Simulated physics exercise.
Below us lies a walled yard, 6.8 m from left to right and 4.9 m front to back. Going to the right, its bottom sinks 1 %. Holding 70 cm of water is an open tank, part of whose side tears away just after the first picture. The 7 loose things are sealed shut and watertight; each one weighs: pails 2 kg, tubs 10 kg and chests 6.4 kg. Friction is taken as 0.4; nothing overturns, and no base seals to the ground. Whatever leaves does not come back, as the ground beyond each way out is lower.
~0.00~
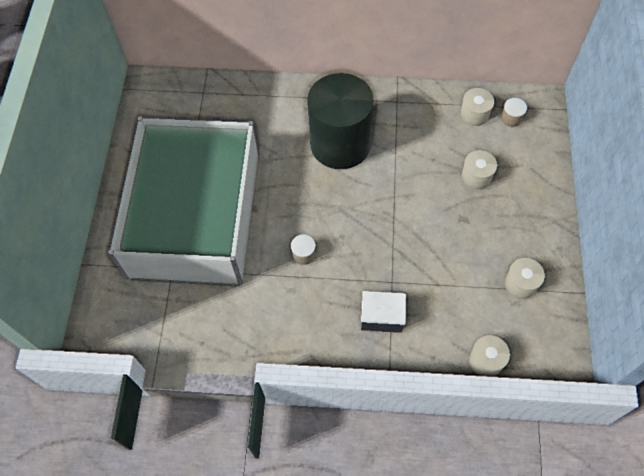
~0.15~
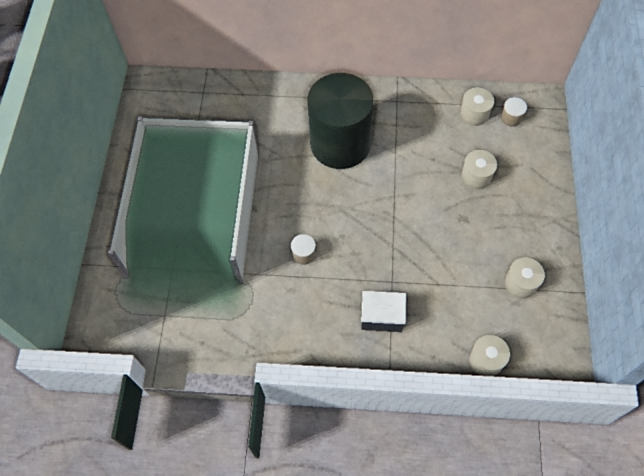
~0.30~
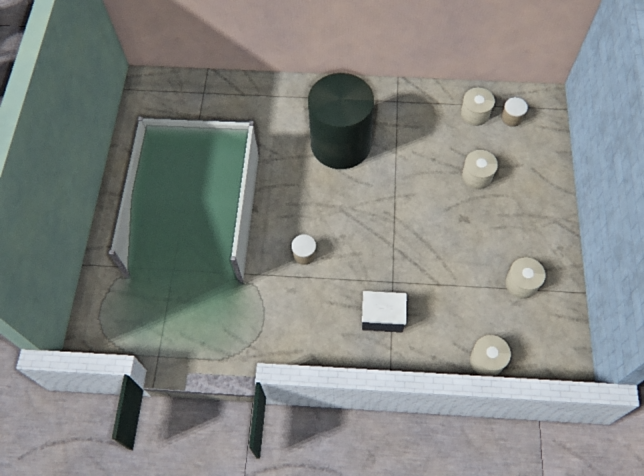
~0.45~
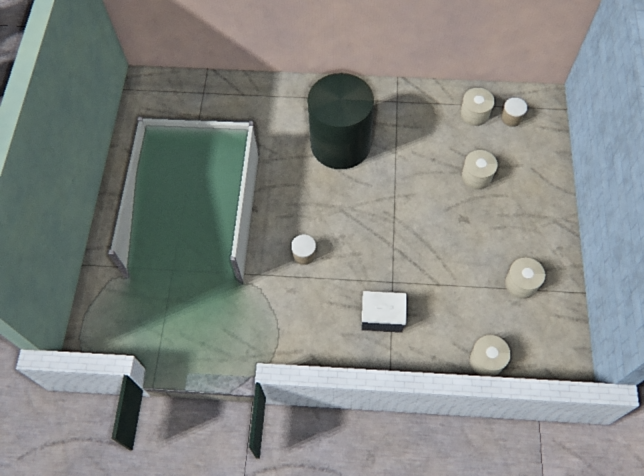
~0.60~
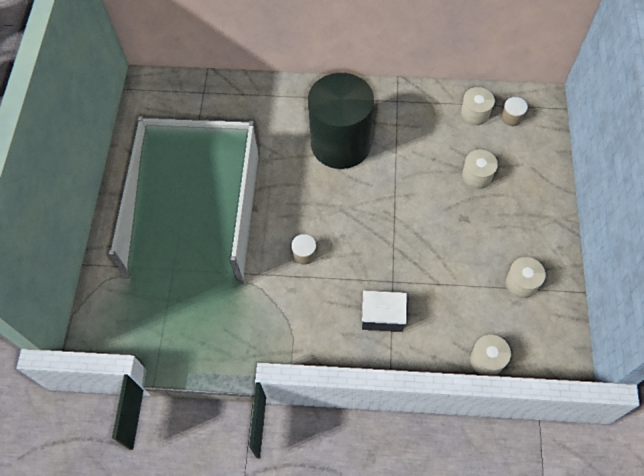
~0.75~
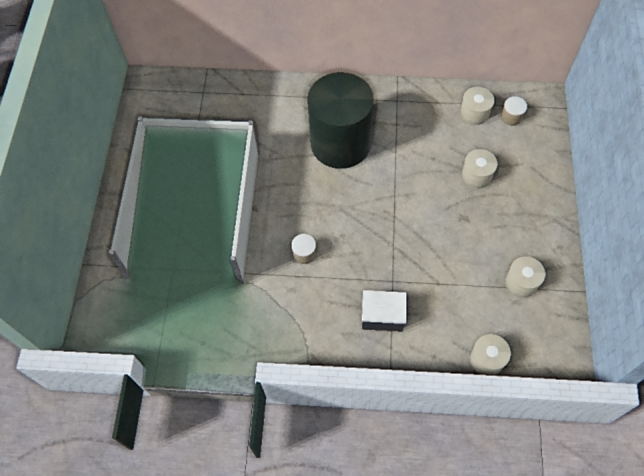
Green water poured out of the open tank when its near side gave way, spreading across the yard floor to the front wall's gap, while the tubs, white box and dark cylinder stayed still.
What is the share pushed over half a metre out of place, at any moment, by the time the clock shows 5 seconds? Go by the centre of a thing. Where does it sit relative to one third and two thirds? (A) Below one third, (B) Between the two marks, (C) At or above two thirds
Answer: A.
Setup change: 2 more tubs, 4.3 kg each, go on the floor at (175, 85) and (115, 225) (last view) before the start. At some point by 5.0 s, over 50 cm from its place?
Taking them in turn, the first is above the mark and the second above the mark.
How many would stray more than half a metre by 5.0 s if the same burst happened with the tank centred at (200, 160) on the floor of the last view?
Result: 2 of them.
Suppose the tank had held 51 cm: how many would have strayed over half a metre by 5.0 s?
In that case 0 of them.
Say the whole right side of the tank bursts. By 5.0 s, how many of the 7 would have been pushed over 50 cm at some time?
Result: 6 of them.
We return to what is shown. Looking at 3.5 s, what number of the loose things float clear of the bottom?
The number is 0.
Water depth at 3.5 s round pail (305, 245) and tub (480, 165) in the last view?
0 and 0 cm.
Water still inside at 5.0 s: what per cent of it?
Remaining: Approx. 44 per cent.
After 1.1 s 0 of 7 are over 50 cm from their spots; 0 afloat.
After 2.2 s 0 of 7 are over 50 cm from their spots; 0 afloat.
After 3.5 s 1 of 7 are over 50 cm from their spots; 0 afloat.
After 5.0 s 1 of 7 are over 50 cm from their spots, and 1 have been at some point; 0 afloat.
